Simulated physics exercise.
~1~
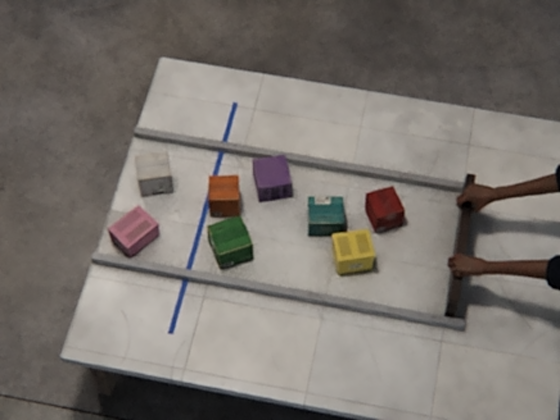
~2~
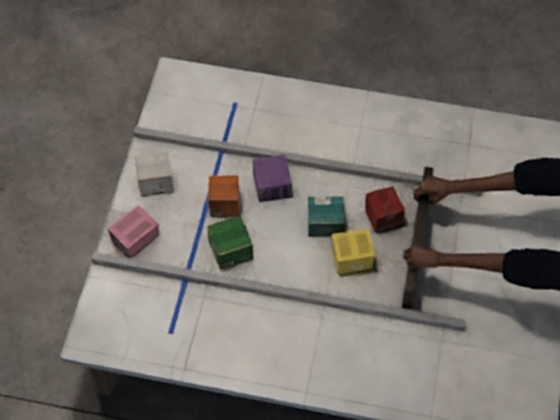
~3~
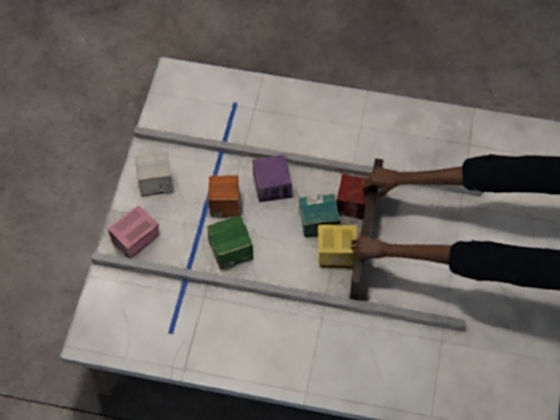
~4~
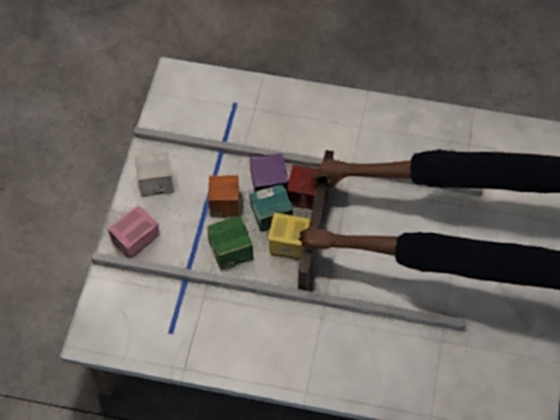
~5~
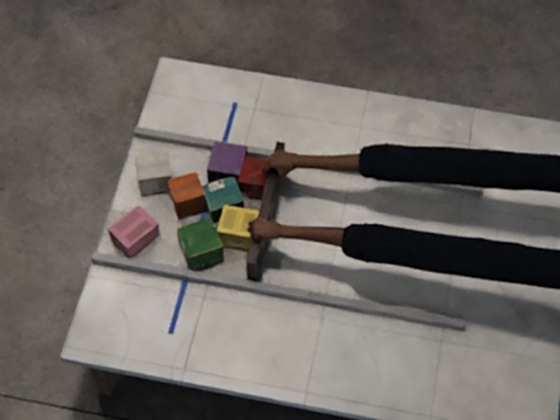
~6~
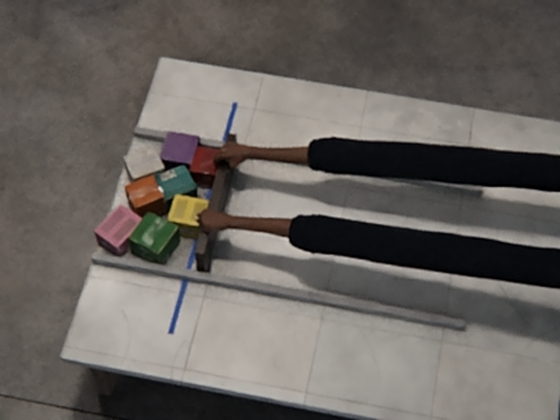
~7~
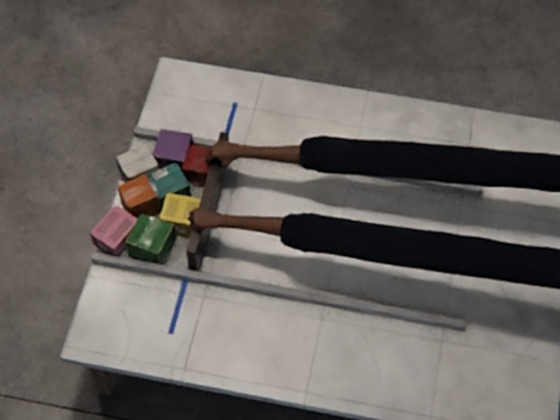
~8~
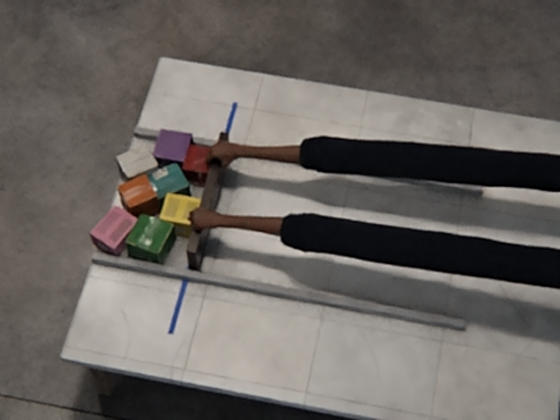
Two hands push a plank left, bunching eight colourful blocks near the platform's edge, none falling.
